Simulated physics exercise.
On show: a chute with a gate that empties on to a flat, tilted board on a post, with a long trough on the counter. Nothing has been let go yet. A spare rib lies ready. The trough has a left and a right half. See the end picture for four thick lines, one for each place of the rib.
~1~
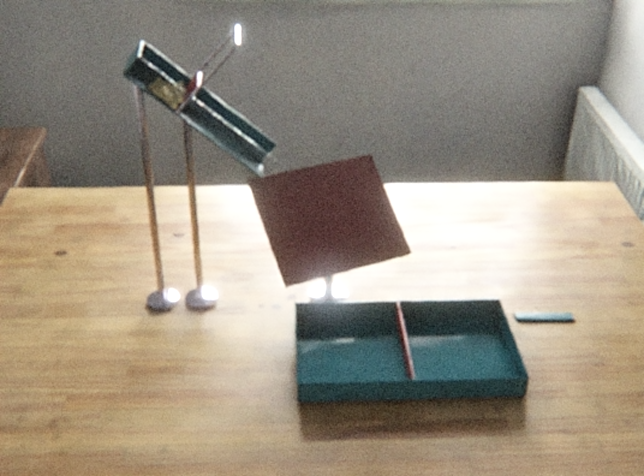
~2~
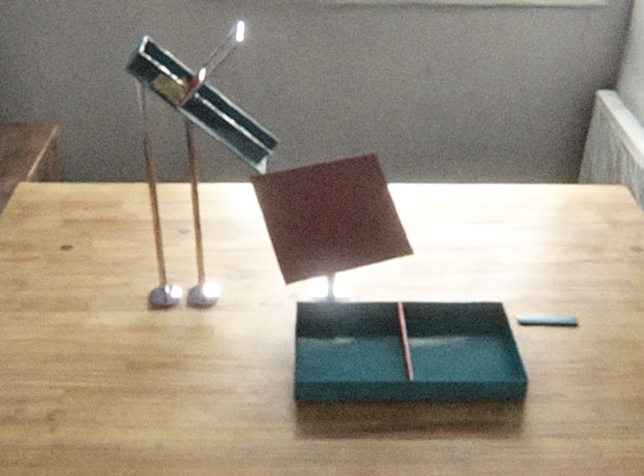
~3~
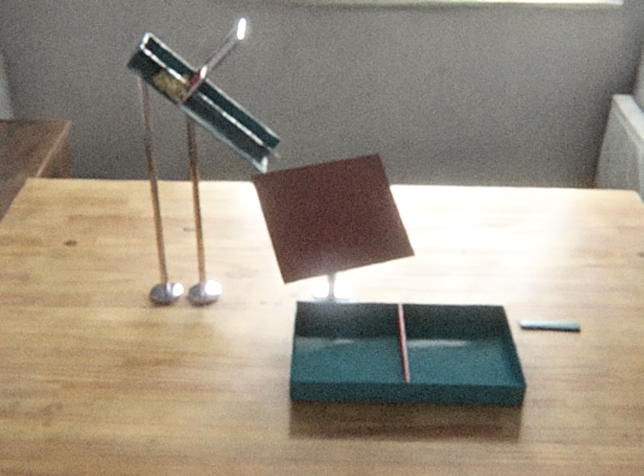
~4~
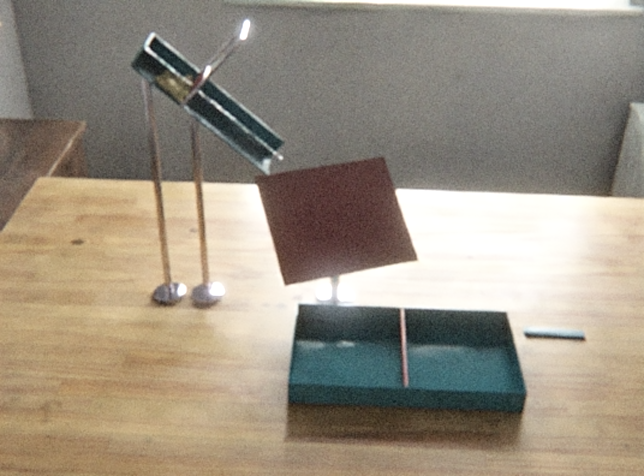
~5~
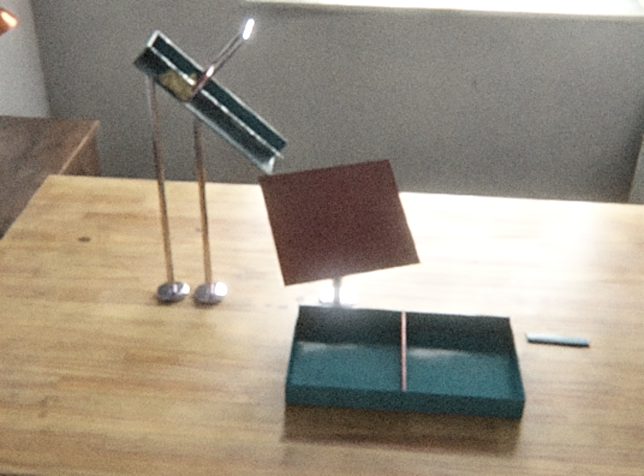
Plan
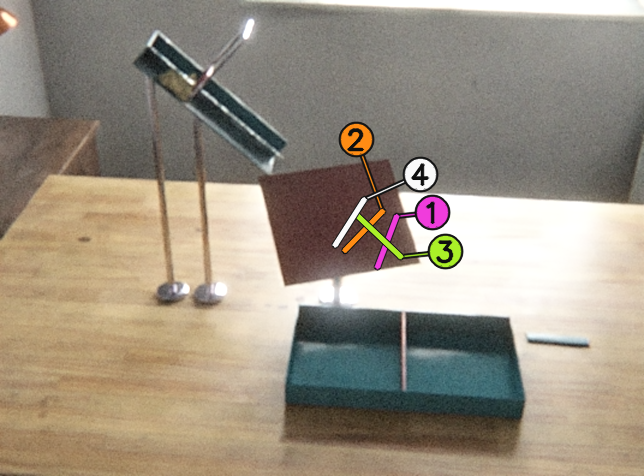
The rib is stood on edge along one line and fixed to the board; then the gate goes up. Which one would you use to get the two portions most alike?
Line 3 does it best.
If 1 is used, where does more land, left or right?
The left half.
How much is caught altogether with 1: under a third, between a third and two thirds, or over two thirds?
Over two thirds.
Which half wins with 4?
Left.
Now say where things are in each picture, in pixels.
The first picture shows load behind the gate at (171, 92), soya beans; lip of the chute at (262, 169), sloping fairly steeply.
The second picture shows middle of the board at (333, 215), tilted fairly steeply; middle of its low edge at (352, 269); of its high edge at (314, 164).
The third picture shows front corners of the trough at (291, 380) and (526, 385); front end of its middle wall at (409, 383); gate still shut at (200, 76).
The fourth picture shows middle of the load at (178, 85); lip at (269, 166).
The fifth picture shows middle of the load at (181, 84); lip at (271, 166).
On the marked copy, line 1 from (396, 216) to (377, 266); line 2 from (382, 211) to (344, 250); line 3 from (356, 215) to (400, 256); line 4 from (364, 199) to (335, 245).
Choosing 1, of what is caught, nearly all in the left half, a small part in the right.
Choosing 2, of what is caught, nearly all in the left half, a stray few in the right.
Choosing 3, of what is caught, about a third in the left half, about two thirds in the right.
Choosing 4, of what is caught, nearly all in the left half, a stray few in the right.
